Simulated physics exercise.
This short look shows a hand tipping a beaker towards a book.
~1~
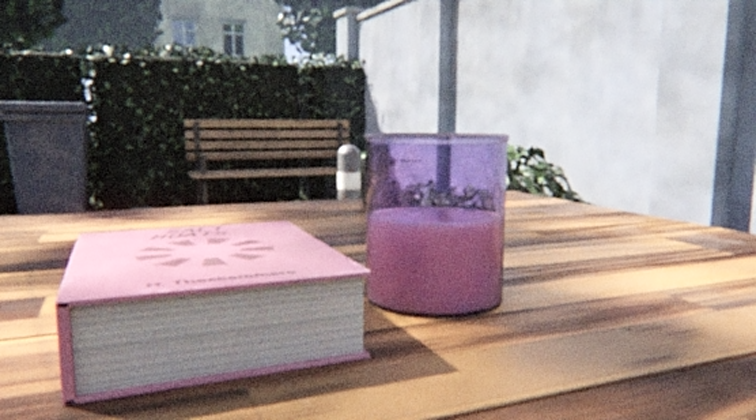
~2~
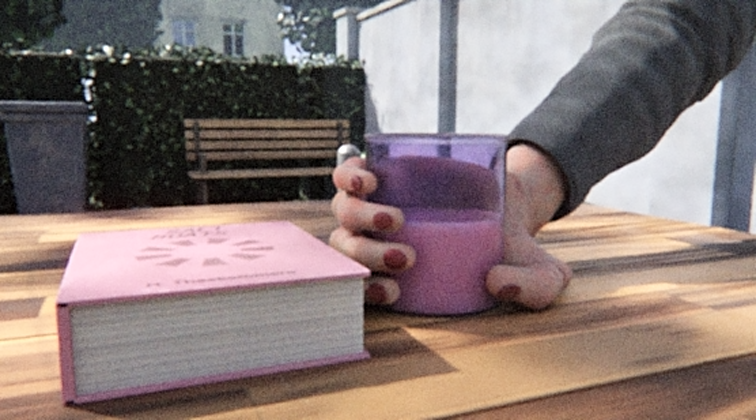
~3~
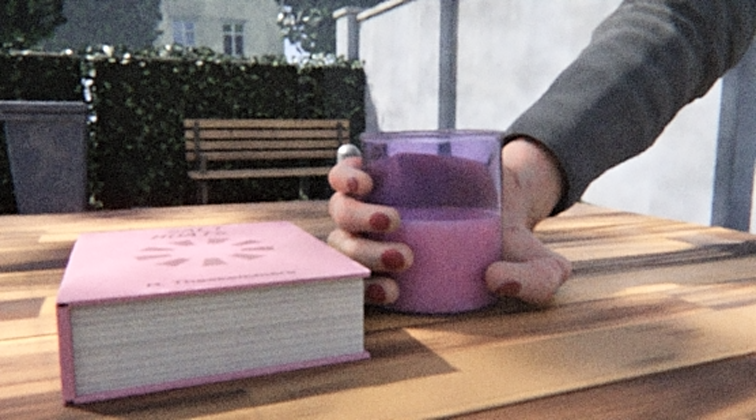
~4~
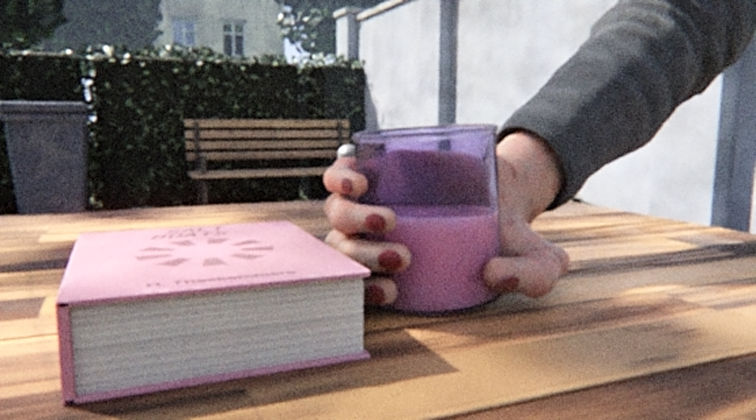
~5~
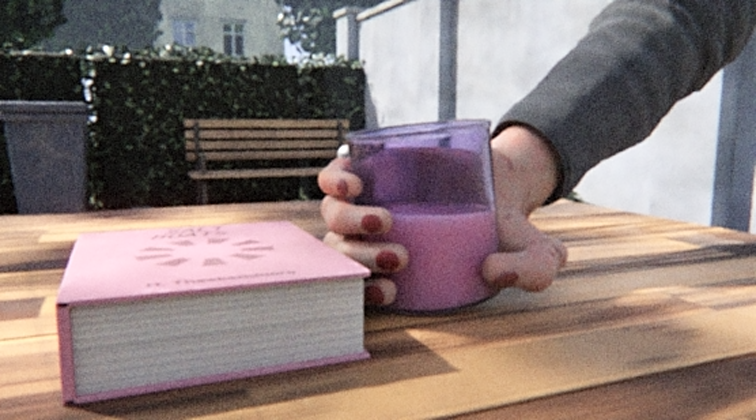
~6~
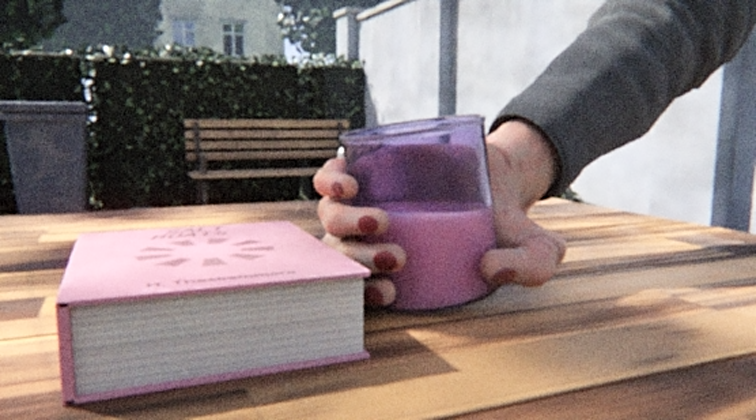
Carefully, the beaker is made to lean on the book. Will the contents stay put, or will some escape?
My prediction: Nothing lost.
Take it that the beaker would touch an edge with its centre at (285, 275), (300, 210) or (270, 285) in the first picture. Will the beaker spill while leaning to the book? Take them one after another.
One by one, the answers are: Pours over, stays clean and pours over.
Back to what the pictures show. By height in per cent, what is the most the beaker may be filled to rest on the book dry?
Somewhere near 70 in a hundred, by my count.
Next, the beaker leans by about 20°; its rim is dry.
After that, the beaker leans by about 30°; its rim is dry.
Finally, the beaker leans by about 35°, against the book; its rim is dry.
